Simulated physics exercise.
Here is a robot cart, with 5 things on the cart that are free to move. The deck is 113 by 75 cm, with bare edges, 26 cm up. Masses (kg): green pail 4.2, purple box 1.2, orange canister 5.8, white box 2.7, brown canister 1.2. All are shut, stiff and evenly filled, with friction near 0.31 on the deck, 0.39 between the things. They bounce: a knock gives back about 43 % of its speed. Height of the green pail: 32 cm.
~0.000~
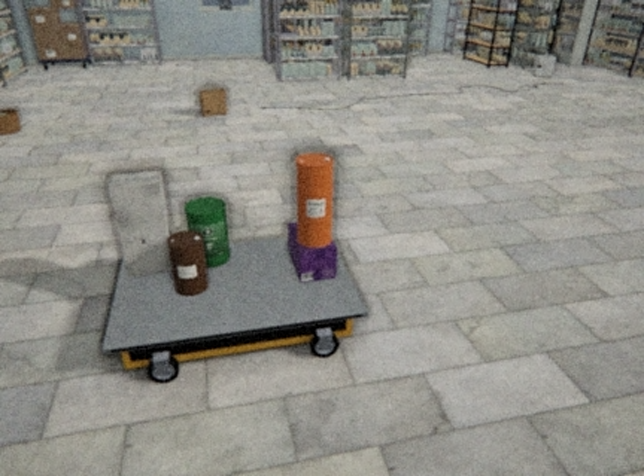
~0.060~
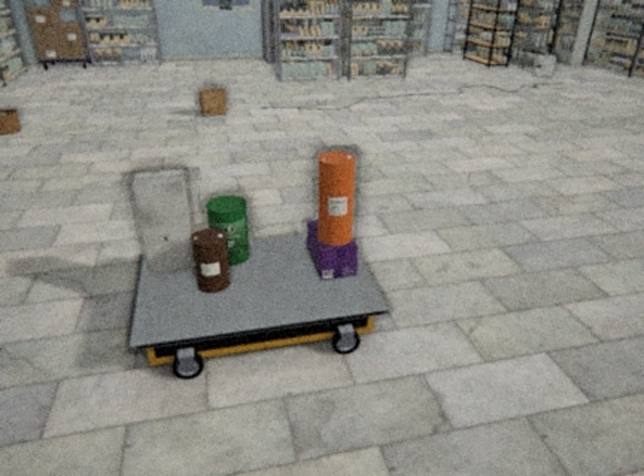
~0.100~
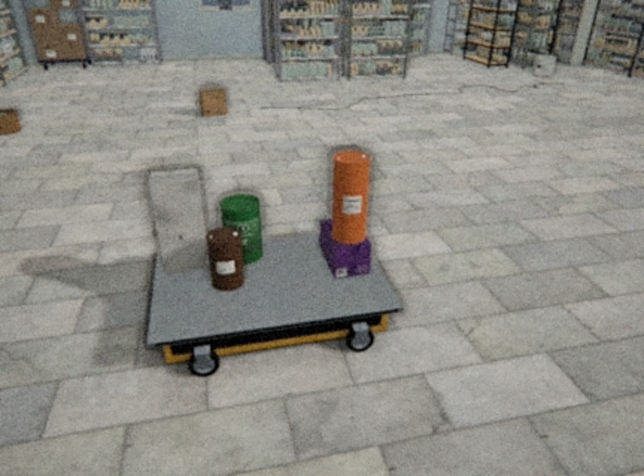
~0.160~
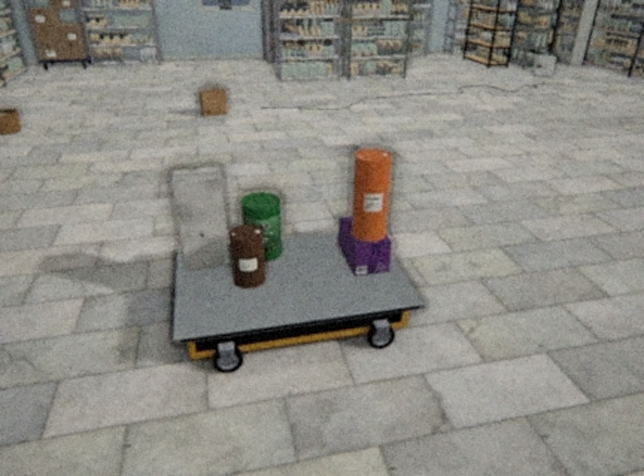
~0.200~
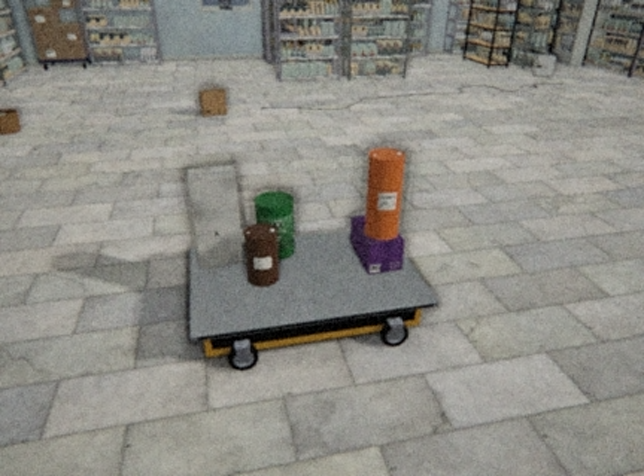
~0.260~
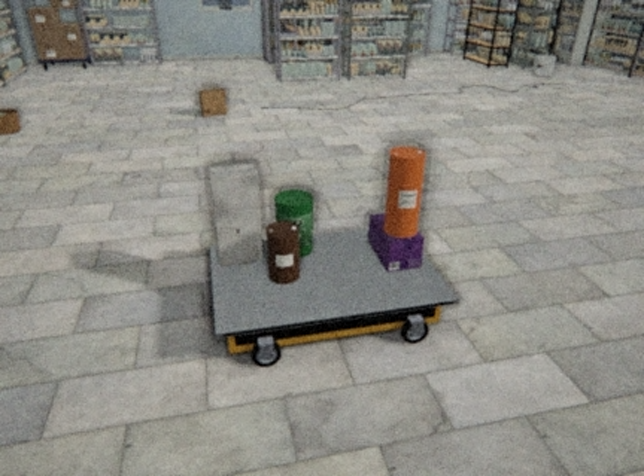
A wide storeroom with pale stone tiles and stocked shelves along the far wall is seen from a raised, fixed viewpoint. A low grey cart carries a pale upright box at the back left, a green pail and a smaller brown canister beside it, and an orange canister standing on a purple box at the right. The cart rolls steadily rightward across the floor, its load riding along without visibly shifting.
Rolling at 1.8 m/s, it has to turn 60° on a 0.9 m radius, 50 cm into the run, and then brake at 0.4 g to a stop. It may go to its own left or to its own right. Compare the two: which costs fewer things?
Turn left.
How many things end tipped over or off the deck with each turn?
Left: 2; right: 4.
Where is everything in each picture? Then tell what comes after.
In the first picture, 0 cm covered; green pail (208, 233); purple box (311, 250).
In the second picture, 11 cm covered; brown canister (211, 261); orange canister (336, 199).
In the third picture, 18 cm covered; white box (181, 221); brown canister (226, 259).
In the fourth picture, 29 cm covered; orange canister (370, 196); white box (202, 219).
In the fifth picture, 36 cm covered; brown canister (262, 255); orange canister (384, 194).
In the sixth picture, 47 cm covered; green pail (294, 224); purple box (394, 241).
Turning left. By 0.56 s, 101 cm covered, turned 23°; purple box 25 cm from its spot near (471, 219); green pail 8 cm from its spot near (370, 208); orange canister 27 cm from its spot.
By 0.86 s, 155 cm covered, turned 56°; purple box and orange canister now off the deck; green pail 21 cm from its spot near (403, 183); brown canister 13 cm from its spot.
By 1.26 s, 210 cm covered, turned 60°; green pail 23 cm from its spot near (414, 154); brown canister 16 cm from its spot; white box 2 cm from its spot.
When it is over (1.9 s), off the deck, purple box and orange canister; not toppled but over 10 cm from the start, green pail and brown canister; white box within 10 cm of the start. End places, in pixels of the last picture, green pail near (416, 149), purple box near (496, 195).
Turning right instead, green pail, purple box, orange canister and white box tipped over or off the deck, 4 of 5 in all.
